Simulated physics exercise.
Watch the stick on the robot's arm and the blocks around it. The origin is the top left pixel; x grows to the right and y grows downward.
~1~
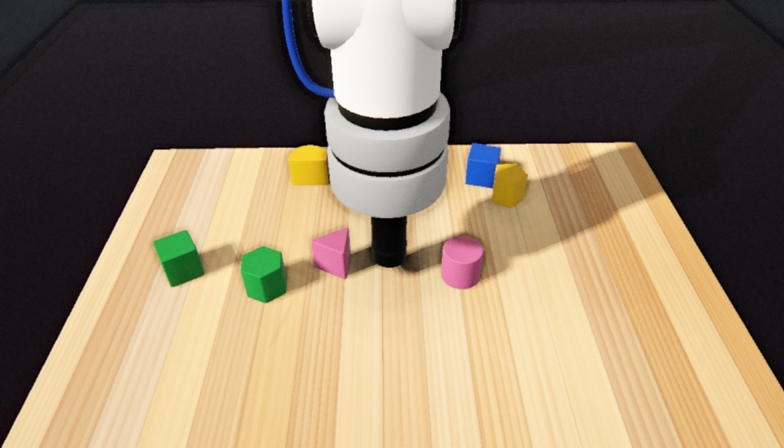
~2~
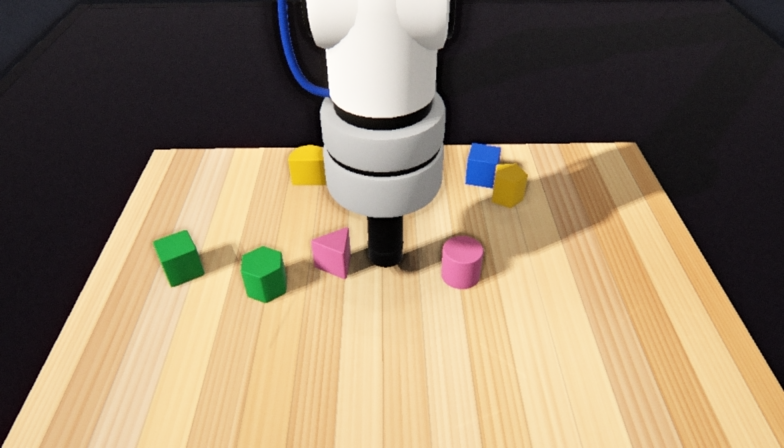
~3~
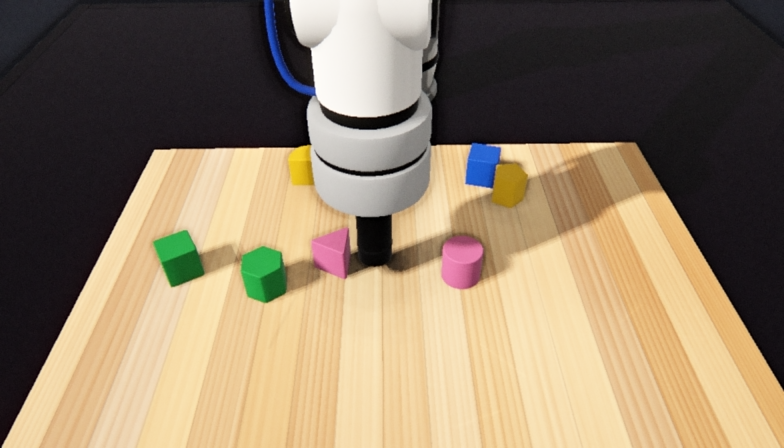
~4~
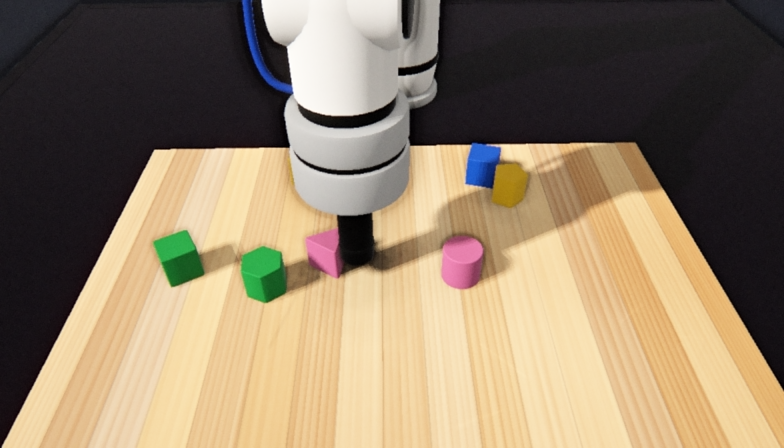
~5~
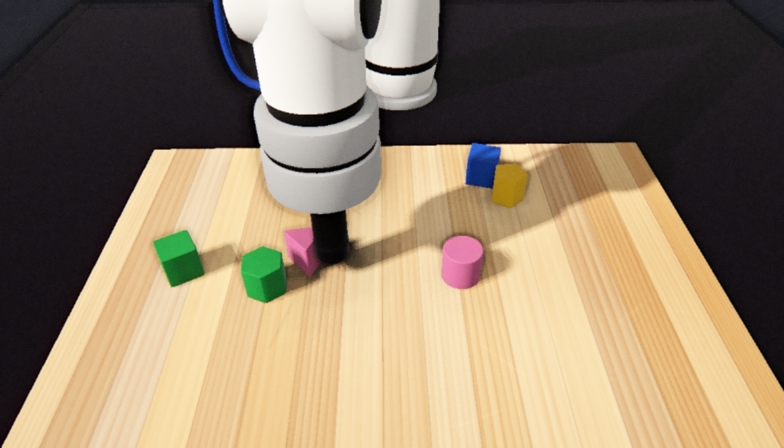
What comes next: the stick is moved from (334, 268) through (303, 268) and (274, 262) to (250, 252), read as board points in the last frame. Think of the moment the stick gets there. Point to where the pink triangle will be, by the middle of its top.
My estimate: (223, 215).
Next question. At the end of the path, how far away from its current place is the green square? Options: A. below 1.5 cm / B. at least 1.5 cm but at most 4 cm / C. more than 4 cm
Letter A.
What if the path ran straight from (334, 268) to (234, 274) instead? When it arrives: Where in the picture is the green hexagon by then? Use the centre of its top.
The top centre is at (219, 275).
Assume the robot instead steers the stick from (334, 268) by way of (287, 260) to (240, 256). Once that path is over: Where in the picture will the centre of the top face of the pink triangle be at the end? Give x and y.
I predict (213, 218).
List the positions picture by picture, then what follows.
Tip of the stick at (389, 257), middles of tops, green square at (174, 245), green hexagon at (261, 261), pink triangle at (334, 239), in the first frame.
Stick at (386, 257), nothing pushed, in the second frame.
Stick at (375, 256), nothing pushed, in the third frame.
Stick at (357, 255), pink triangle at (328, 238), in the fourth frame.
Stick at (333, 253), green square at (174, 245), green hexagon at (261, 261), pink triangle at (305, 235), in the fifth frame.
The first path, step by step. Halfway along, stick at (284, 251); green hexagon at (254, 262), turned 15° anticlockwise; pink triangle at (260, 228), turned 20° clockwise.
At the end, stick at (246, 237); green square unmoved; green hexagon at (248, 262), turned 35° anticlockwise; pink triangle at (223, 215), turned 20° clockwise.
